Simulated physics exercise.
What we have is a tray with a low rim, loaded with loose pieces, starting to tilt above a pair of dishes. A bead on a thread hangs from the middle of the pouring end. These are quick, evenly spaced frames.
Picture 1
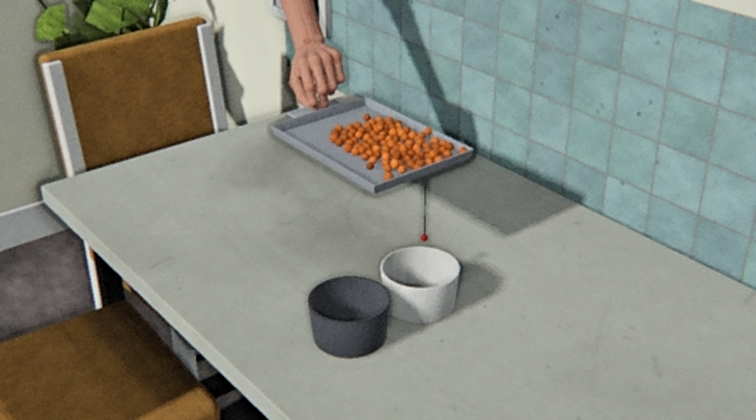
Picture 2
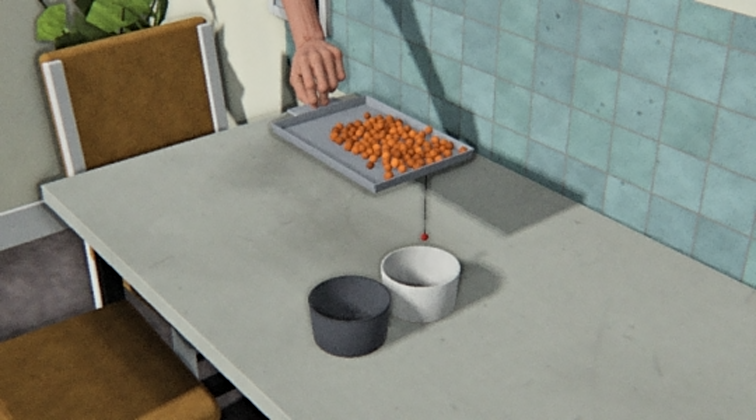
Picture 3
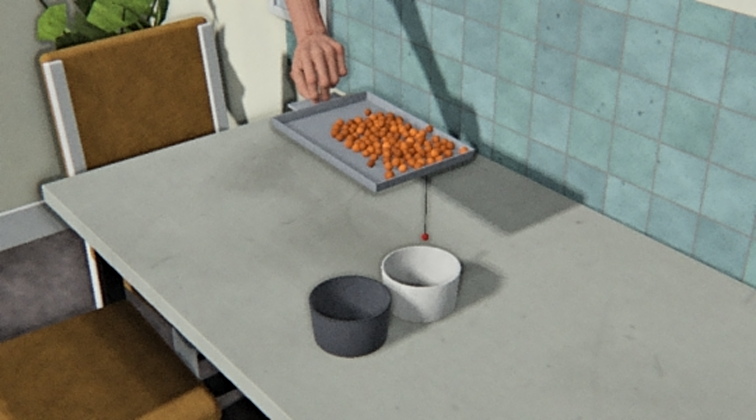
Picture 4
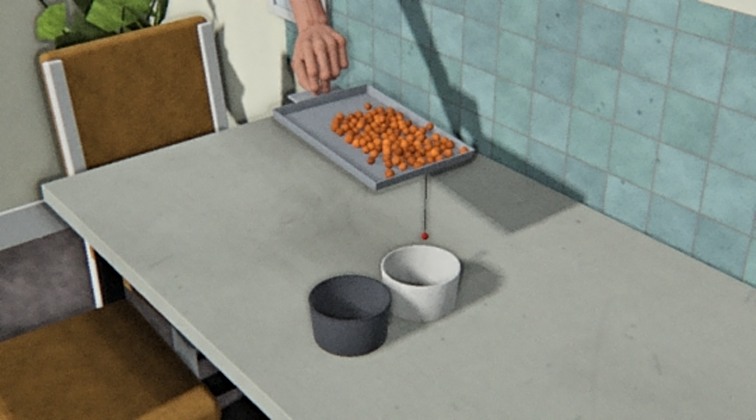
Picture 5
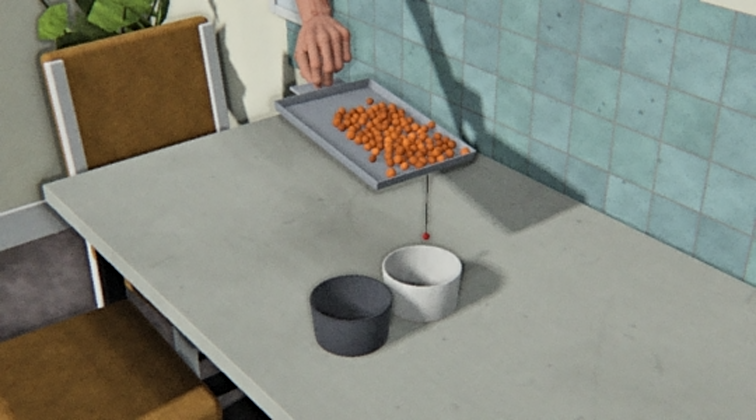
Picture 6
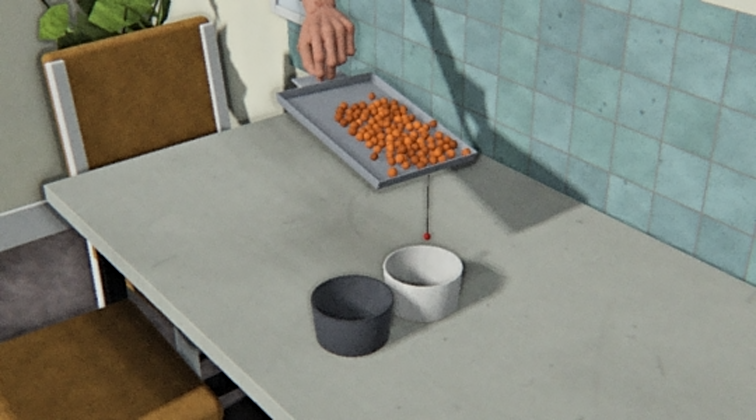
Tray of small orange pieces tilting slightly as a hand grips its far end above a dark dish and a white dish.
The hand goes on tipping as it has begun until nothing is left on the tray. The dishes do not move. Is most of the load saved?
The two hold only the smaller part of the load.
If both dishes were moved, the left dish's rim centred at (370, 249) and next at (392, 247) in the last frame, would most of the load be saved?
One: The smaller part. Two: Under half.
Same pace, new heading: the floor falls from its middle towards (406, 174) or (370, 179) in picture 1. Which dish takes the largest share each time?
The first try: Right. The second: The right-hand dish.
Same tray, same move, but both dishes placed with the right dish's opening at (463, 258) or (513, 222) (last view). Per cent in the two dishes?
The first gives 60 %, the second 70 %.
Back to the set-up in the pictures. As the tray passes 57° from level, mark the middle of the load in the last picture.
Near (431, 126).
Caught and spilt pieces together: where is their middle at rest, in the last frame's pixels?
At about (484, 282).
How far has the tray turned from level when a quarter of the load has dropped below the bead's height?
Roughly 100°.
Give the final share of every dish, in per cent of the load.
The left dish has 0 per cent, the right dish has 20.
Just after the last frame, tray tipped steeply; almost all on the tray; just a few outside both; just a few in the air.
A moment on, tray tipped right over; the larger part on the tray; just a few in the right dish; just a few outside both; roughly a quarter in the air.
Further on, tray tipped past a quarter turn; roughly a quarter in the right dish; the larger part outside both.
When it is over, tray tipped past a quarter turn; not one in the left dish; roughly a quarter in the right dish; the larger part outside both.
